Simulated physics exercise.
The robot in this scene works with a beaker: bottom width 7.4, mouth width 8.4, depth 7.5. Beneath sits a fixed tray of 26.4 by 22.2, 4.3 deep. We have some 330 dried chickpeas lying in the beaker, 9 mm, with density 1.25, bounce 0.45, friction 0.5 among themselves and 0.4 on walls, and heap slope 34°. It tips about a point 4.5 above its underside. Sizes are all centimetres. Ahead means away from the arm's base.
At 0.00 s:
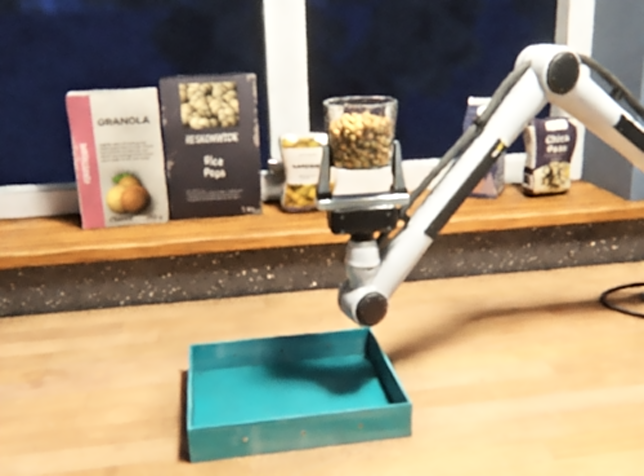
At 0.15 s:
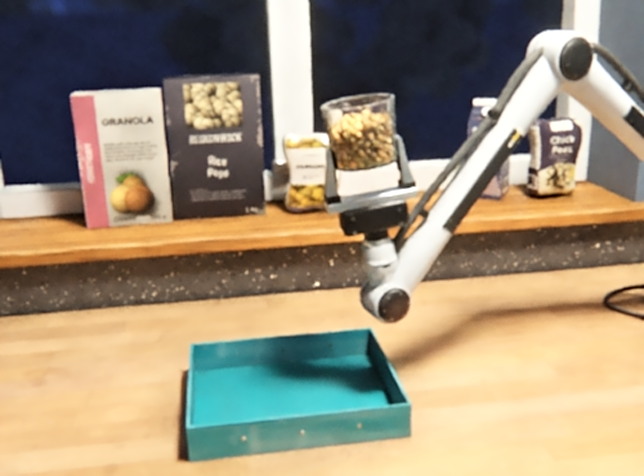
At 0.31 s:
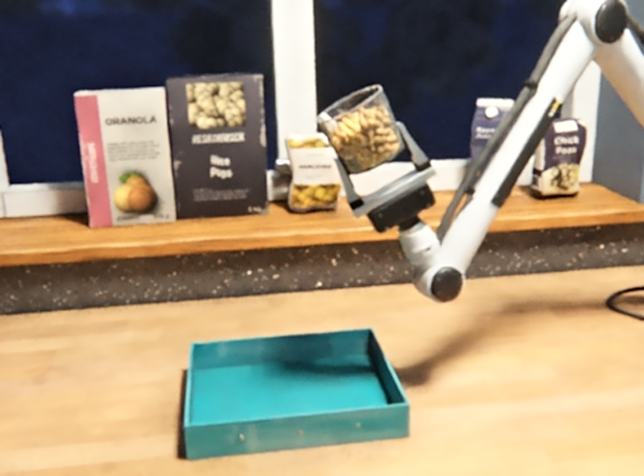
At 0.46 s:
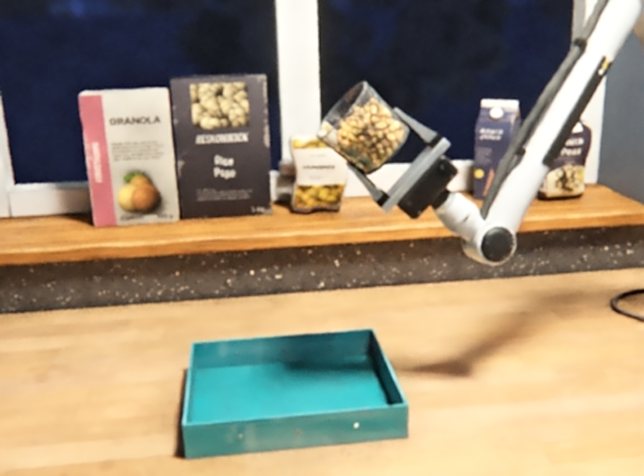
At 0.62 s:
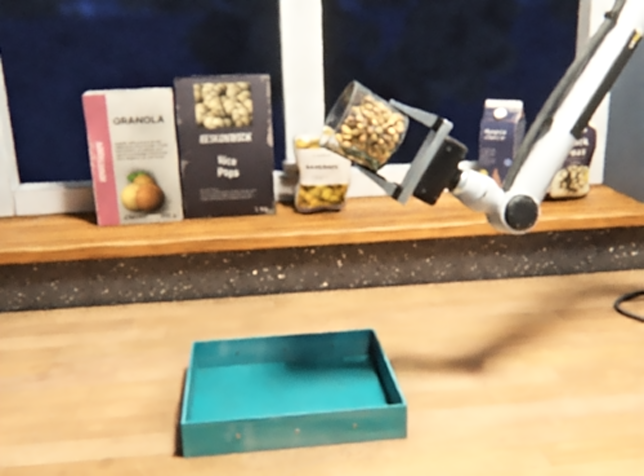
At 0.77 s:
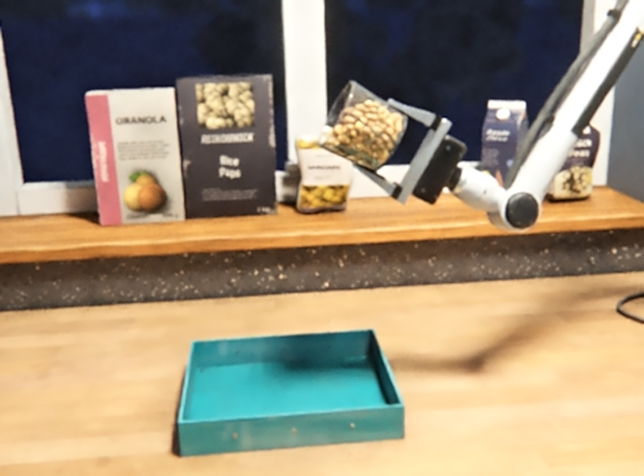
A robot arm tilts a clear beaker of chickpeas steeply leftward above a wooden counter.
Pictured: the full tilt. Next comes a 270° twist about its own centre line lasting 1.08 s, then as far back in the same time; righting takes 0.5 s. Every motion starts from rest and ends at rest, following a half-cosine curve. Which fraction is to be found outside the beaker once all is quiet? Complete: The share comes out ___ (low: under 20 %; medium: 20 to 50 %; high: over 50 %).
The share comes out low.
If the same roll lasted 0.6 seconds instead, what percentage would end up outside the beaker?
Estimated share: Close to 5 %.
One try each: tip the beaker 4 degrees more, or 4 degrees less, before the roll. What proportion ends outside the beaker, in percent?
Roughly 15 and 0 per cent.
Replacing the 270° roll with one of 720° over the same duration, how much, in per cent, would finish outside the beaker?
It would come to around 5 per cent.
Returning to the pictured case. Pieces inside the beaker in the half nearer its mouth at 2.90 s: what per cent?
Roughly 35 %.
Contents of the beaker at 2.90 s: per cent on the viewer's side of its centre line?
Reading: Roughly 40 percent.
By 1.83 s, tipped 60°, highest piece 39 above the table; 325 in the beaker, 6 in the tray, 2 in flight or on a rim.
By 2.90 s, tipped 60°, highest piece 39 above the table; 305 in the beaker, 24 in the tray, 4 in flight or on a rim.
By 3.63 s, upright, highest piece 39 above the table; 303 in the beaker, 30 in the tray.
By 4.33 s, upright, highest piece 39 above the table; 303 in the beaker, 30 in the tray.
Final count, 303 in the beaker, 30 in the tray. That is 9 % outside the beaker.
